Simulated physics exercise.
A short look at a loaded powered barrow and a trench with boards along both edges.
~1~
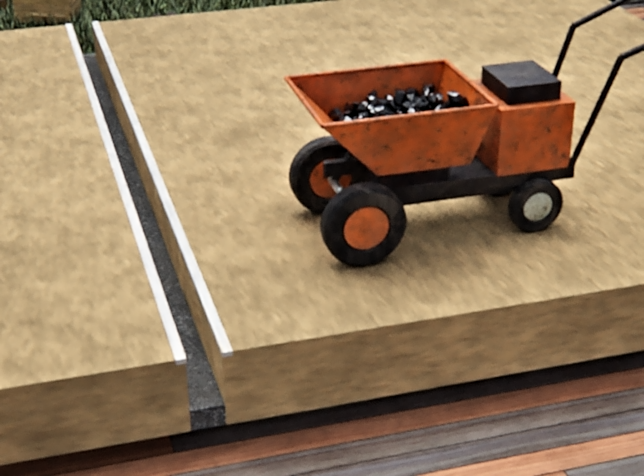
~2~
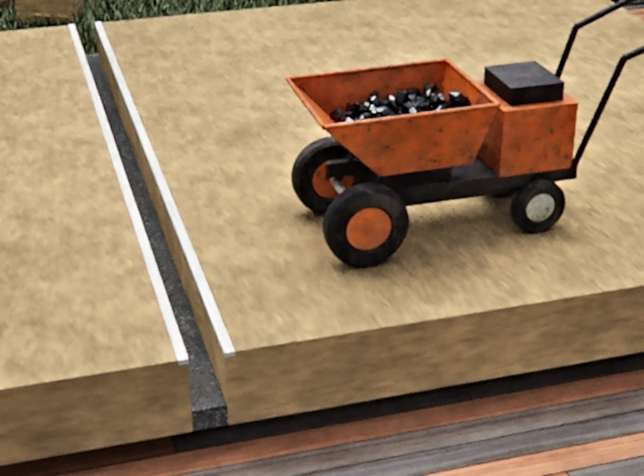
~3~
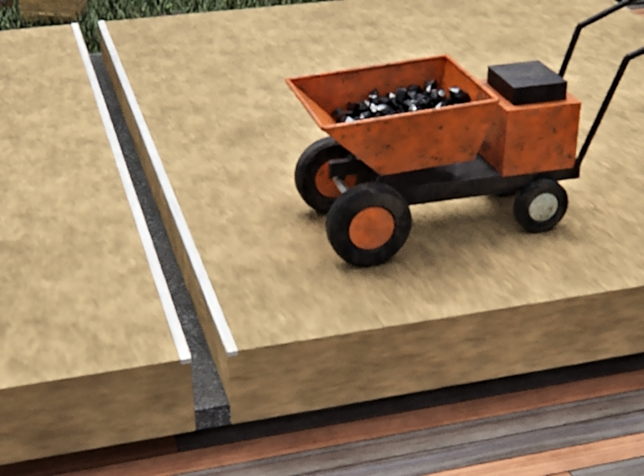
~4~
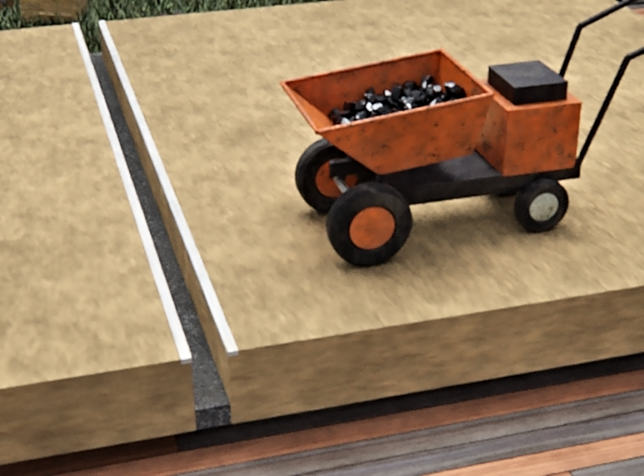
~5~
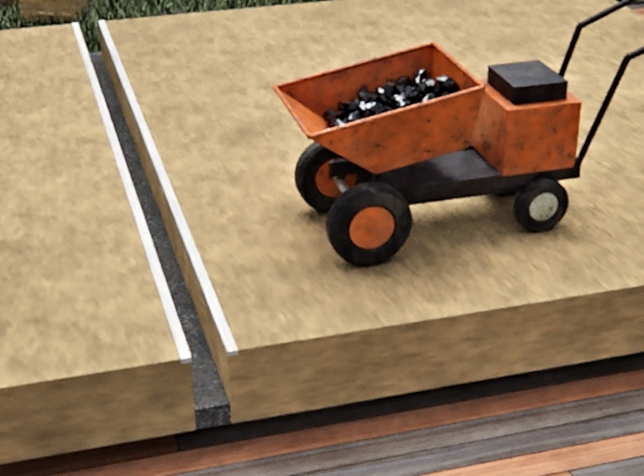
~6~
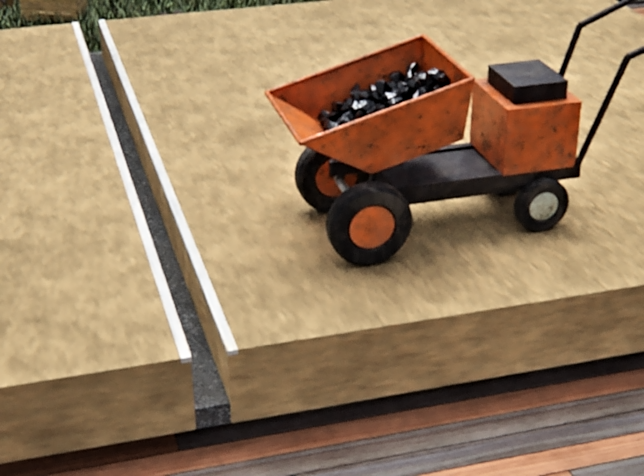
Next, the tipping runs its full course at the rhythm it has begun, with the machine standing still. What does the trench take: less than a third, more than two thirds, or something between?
Between the edges lies between a third and two thirds of the load.
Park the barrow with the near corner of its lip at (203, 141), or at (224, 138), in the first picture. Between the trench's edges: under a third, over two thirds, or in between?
One: Under a third. Two: Under a third.
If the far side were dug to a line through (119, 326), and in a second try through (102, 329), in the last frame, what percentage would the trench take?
Near 50 % and 50 %.
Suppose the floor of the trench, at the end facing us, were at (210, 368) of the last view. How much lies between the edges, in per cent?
Some 30 per cent.
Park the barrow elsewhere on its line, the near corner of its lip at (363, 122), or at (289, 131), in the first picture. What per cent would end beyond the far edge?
Near 0 % and 10 %.
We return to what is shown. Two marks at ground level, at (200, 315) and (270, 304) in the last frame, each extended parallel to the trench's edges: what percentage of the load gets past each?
About 30 and 70 per cent.
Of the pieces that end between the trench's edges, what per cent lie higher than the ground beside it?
Roughly 0 in a hundred.
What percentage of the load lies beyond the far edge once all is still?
Near 5 %.
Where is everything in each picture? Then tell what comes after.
The first picture shows lip of the skip (323, 127), level; top of the load (408, 108), lumps of coal; first edge of the trench (212, 313); far edge (168, 319), the trench under half as wide as the skip, and about as deep as wide.
The second picture shows lip of the skip (324, 128), level; top of the load (410, 108).
The third picture shows lip of the skip (323, 129), tipped barely; top of the load (425, 106).
The fourth picture shows lip of the skip (318, 132), tipped a little; top of the load (421, 102).
The fifth picture shows lip of the skip (310, 137), tipped a little; top of the load (425, 91).
The sixth picture shows lip of the skip (301, 143), tipped clearly; top of the load (416, 86); first edge of the trench (217, 311); far edge (173, 318).
Just after the last frame, skip tipped steeply; every one in the skip.
A moment on, skip tipped right over; roughly two thirds in the skip; roughly a quarter short of the trench; about a tenth in or heaped over the trench; just a few falling.
Further on, skip tipped right over; roughly a quarter in the skip; roughly a quarter short of the trench; roughly a third in or heaped over the trench; about a tenth beyond it.
When it is over, skip tipped right over; roughly a quarter in the skip; roughly a quarter short of the trench; roughly half in or heaped over the trench; about a tenth beyond it.
